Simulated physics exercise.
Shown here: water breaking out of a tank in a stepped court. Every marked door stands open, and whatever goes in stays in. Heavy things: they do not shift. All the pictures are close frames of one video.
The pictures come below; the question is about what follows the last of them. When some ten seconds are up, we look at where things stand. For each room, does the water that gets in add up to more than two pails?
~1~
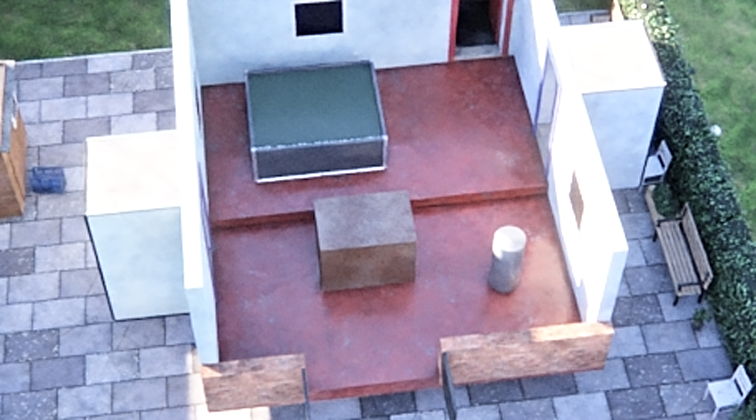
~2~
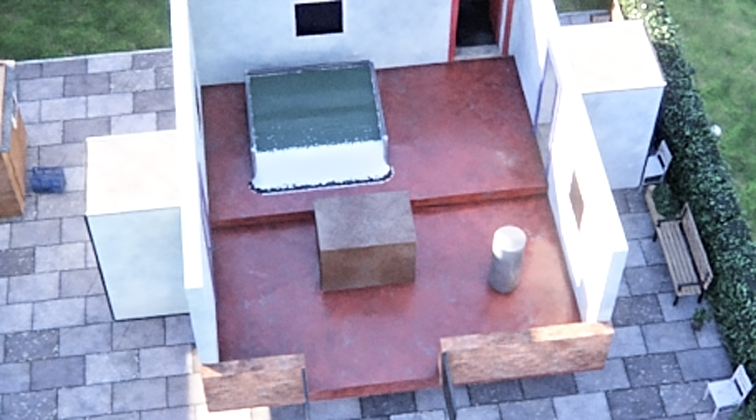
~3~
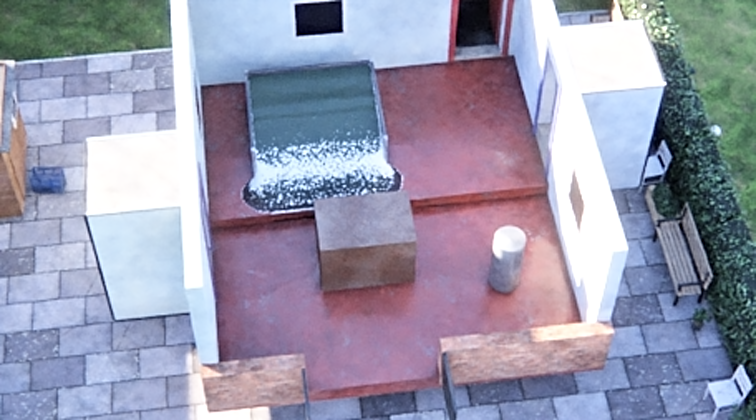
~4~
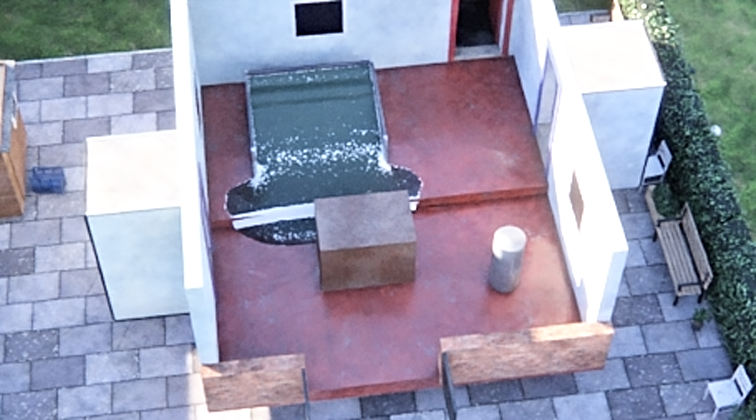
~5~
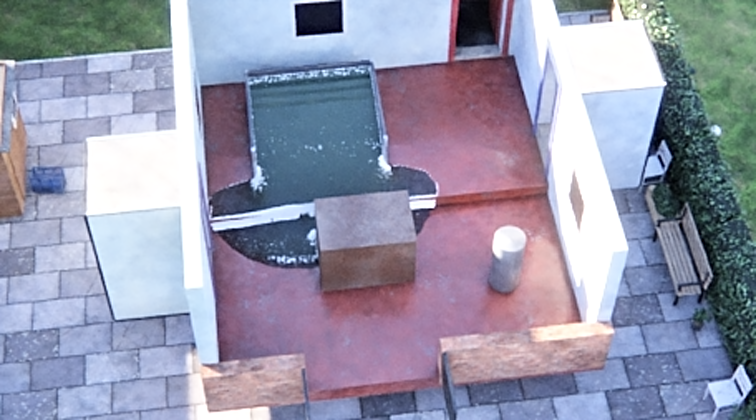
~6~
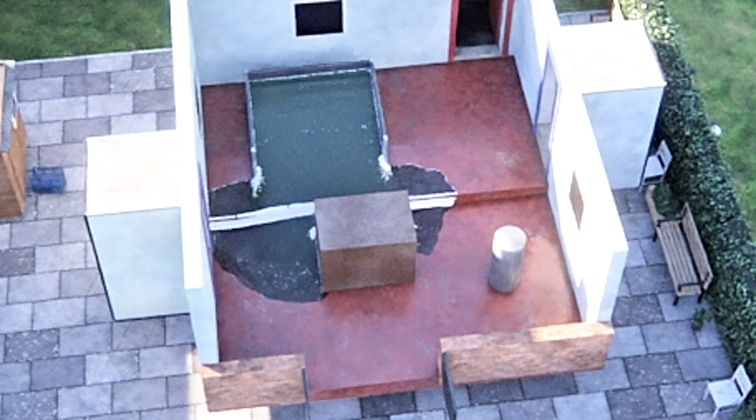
In the end the purple door will allow in an excess, the red door will allow in no excess, the blue door will allow in no excess.
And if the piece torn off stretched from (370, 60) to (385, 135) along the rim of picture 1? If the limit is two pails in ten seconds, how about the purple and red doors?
The purple door falls short; the red door exceeds it.
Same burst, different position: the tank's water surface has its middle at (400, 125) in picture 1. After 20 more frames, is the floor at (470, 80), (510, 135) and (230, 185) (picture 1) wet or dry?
Result: Spared; spared; inundated.
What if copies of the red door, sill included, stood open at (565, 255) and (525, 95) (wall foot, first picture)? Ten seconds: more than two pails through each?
The first door ends up above and the second ends up below.
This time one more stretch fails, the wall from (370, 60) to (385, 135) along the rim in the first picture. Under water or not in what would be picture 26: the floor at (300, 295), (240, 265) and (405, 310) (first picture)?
Bone-dry, bone-dry, bone-dry.
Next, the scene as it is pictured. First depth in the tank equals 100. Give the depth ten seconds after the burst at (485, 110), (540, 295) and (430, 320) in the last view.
At the three places, in the order asked: Around 0, 16 and 14 per cent.
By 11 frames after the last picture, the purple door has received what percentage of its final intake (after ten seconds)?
About 15 per cent.
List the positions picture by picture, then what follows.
The first frame shows still water in the water tank at (314, 107).
In the second frame, water pours out at (320, 164) and has run to (252, 183).
In the third frame, water pours out at (320, 165) and has run to (247, 197).
In the fourth frame, the front is at (230, 207), out from the gap at (320, 166).
In the fifth frame, water pours out at (320, 166) and has run to (217, 219).
In the sixth frame, the front is at (281, 295), out from the gap at (321, 166).
A moment on, water covers 35 % of the floor; the purple door wet at the sill, nothing in, the red door not reached, the blue door not reached.
Next, water covers 45 % of the floor; the purple door over two buckets in, the red door not reached, the blue door not reached.
Then, water covers 60 % of the floor; the purple door far over two buckets in, the red door not reached, the blue door not reached.
Later, water covers 60 % of the floor; the purple door far over two buckets in, the red door not reached, the blue door not reached.
In the end, water covers 60 % of the floor; the purple door far over two buckets in, the red door not reached, the blue door not reached.
